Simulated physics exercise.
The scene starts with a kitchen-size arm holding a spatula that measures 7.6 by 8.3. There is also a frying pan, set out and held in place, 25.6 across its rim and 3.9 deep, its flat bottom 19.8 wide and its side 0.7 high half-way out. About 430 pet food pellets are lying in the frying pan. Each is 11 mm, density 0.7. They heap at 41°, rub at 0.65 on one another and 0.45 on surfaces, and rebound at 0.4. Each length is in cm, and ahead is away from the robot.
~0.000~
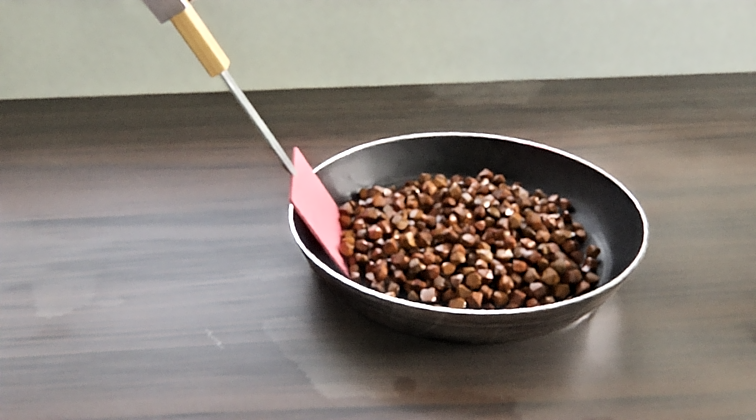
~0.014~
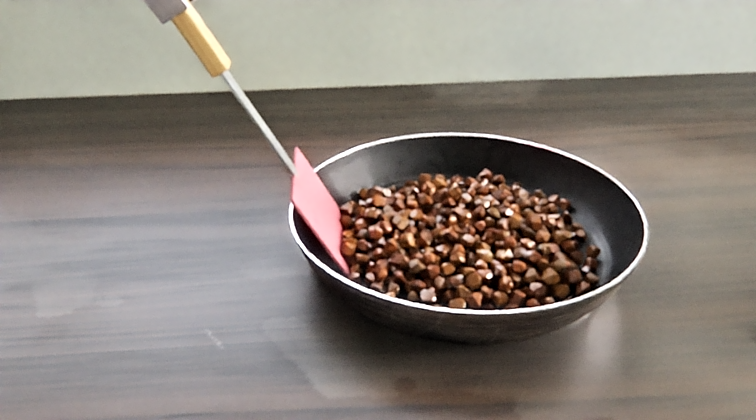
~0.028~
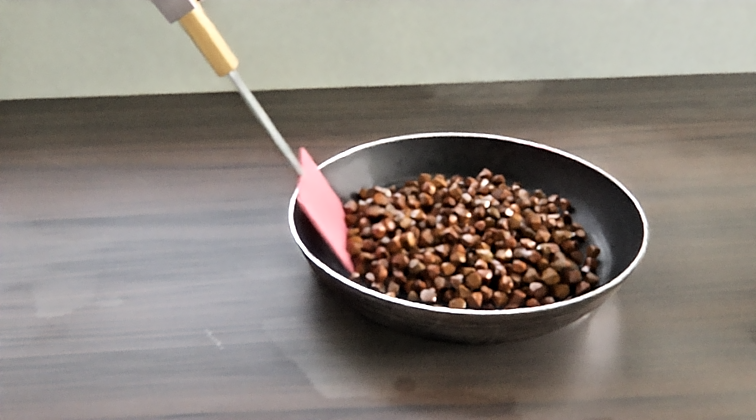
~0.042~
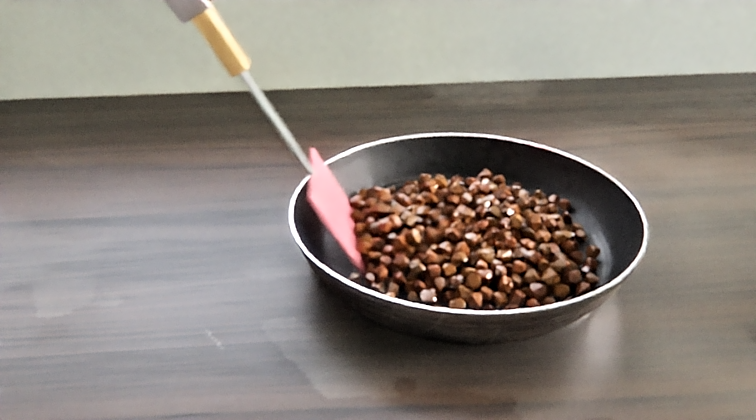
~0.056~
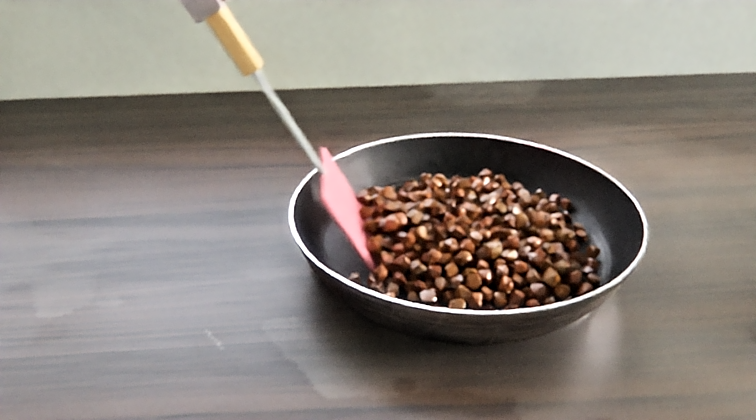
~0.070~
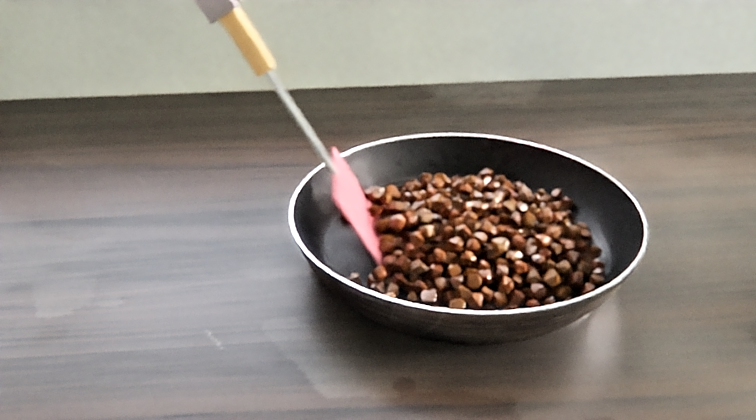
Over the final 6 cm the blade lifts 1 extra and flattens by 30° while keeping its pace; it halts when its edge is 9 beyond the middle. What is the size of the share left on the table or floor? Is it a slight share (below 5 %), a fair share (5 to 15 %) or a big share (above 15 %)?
It is a fair share.
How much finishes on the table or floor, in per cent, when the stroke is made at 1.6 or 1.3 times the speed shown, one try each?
Some 10 per cent, then some 10 per cent, on the table or floor.
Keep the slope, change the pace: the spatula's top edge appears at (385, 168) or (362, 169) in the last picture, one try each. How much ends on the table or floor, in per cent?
That comes to some 20 and some 15 percent, in that order.
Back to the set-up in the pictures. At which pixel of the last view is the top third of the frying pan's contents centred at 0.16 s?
I'd point to about (538, 219).
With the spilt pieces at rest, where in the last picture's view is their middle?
(650, 236).
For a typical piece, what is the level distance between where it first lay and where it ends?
6 cm.
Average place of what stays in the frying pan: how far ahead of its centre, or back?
It sits some 5.5 centimetres ahead of centre.
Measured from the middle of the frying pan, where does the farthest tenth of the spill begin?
That distance is around 20 cm.
After 0.16 s, sloping 62°, highest piece 4 above the table; 434 in the frying pan.
After 0.26 s, sloping 52°, highest piece 6 above the table; 427 in the frying pan, 7 on the blade or in flight.
After 0.51 s, sloping 32°, highest piece 5 above the table; 392 in the frying pan, 42 on the table or floor.
After 1.56 s, sloping 32°, highest piece 5 above the table; 391 in the frying pan, 43 on the table or floor.
In the end, 391 in the frying pan, 43 on the table or floor. That is 10 % on the table or floor.
